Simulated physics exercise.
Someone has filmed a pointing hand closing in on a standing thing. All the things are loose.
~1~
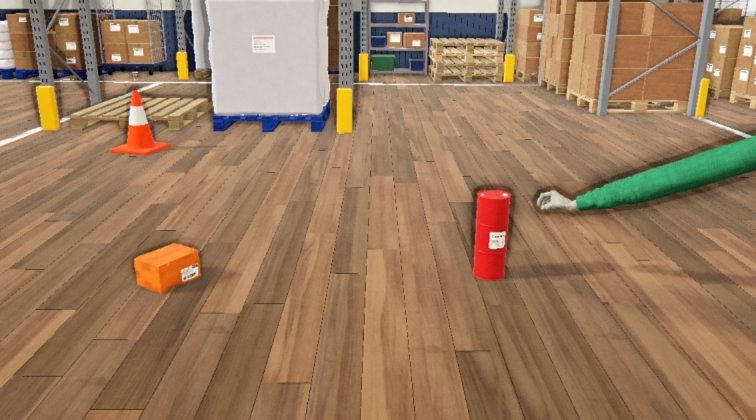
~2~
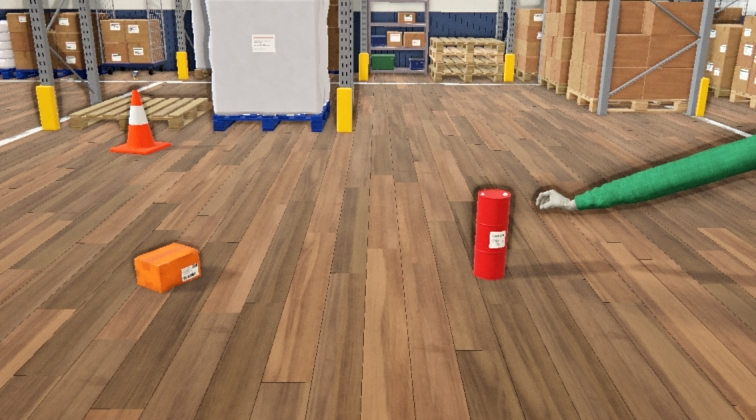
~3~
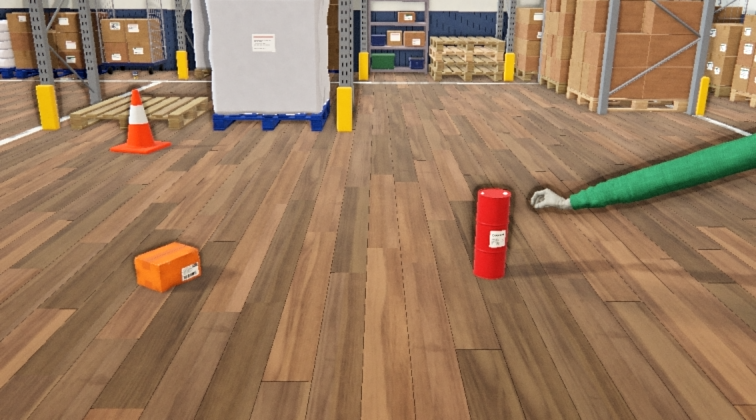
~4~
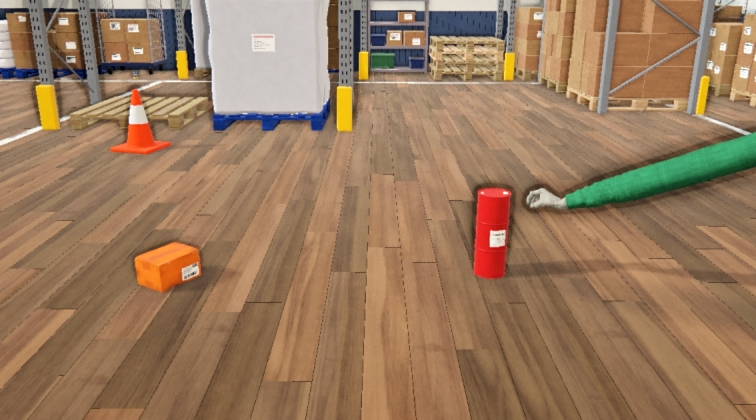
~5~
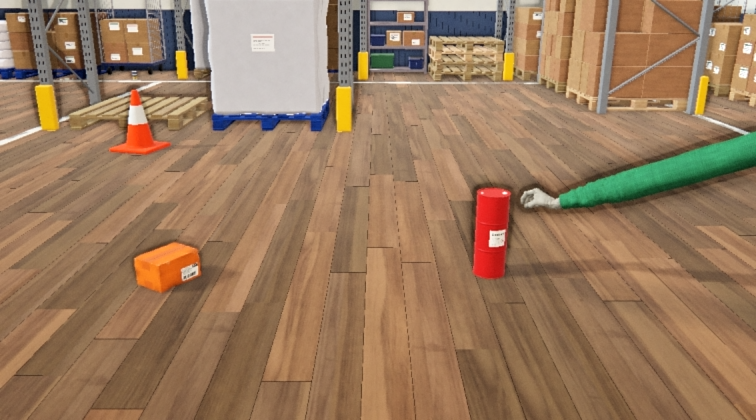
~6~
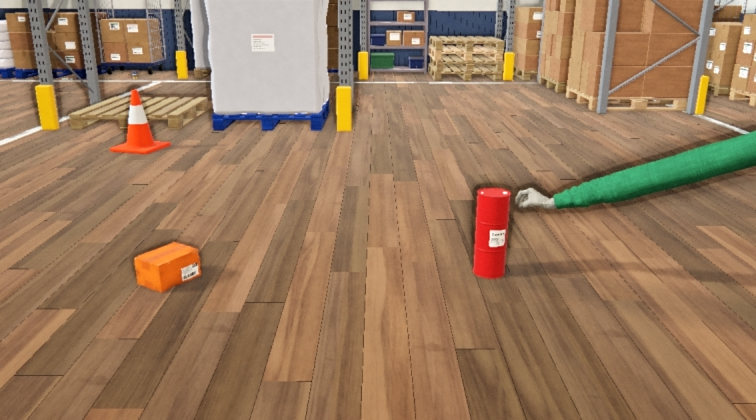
A warehouse with a wooden plank floor is seen from a slightly raised, steady viewpoint, with racks, boxes and a wrapped load on a blue pallet behind. An orange box sits at left below an orange-and-white cone, while a red canister stands right of centre beside a green-sleeved arm. The arm's pale hand edges slowly left towards the canister's top, while everything else stays still.
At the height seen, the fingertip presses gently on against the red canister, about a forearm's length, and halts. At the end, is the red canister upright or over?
The red canister topples.
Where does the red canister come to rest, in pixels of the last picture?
At about (430, 257).
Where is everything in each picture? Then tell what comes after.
Red canister (491, 235), in the first frame.
Red canister (492, 235), in the second frame.
Red canister (492, 234), in the third frame.
Red canister (492, 233), in the fourth frame.
Red canister (491, 233), in the fifth frame.
Red canister (491, 233), in the sixth frame.
Then, 0.80 s after the last picture, red canister tipped 24° from how it was near (473, 230).
Then, 1.20 s after the last picture, red canister tipped 71° from how it was near (440, 245).
At rest, tipped over on the floor, red canister. Seen from the same camera at the end, red canister near (430, 257).
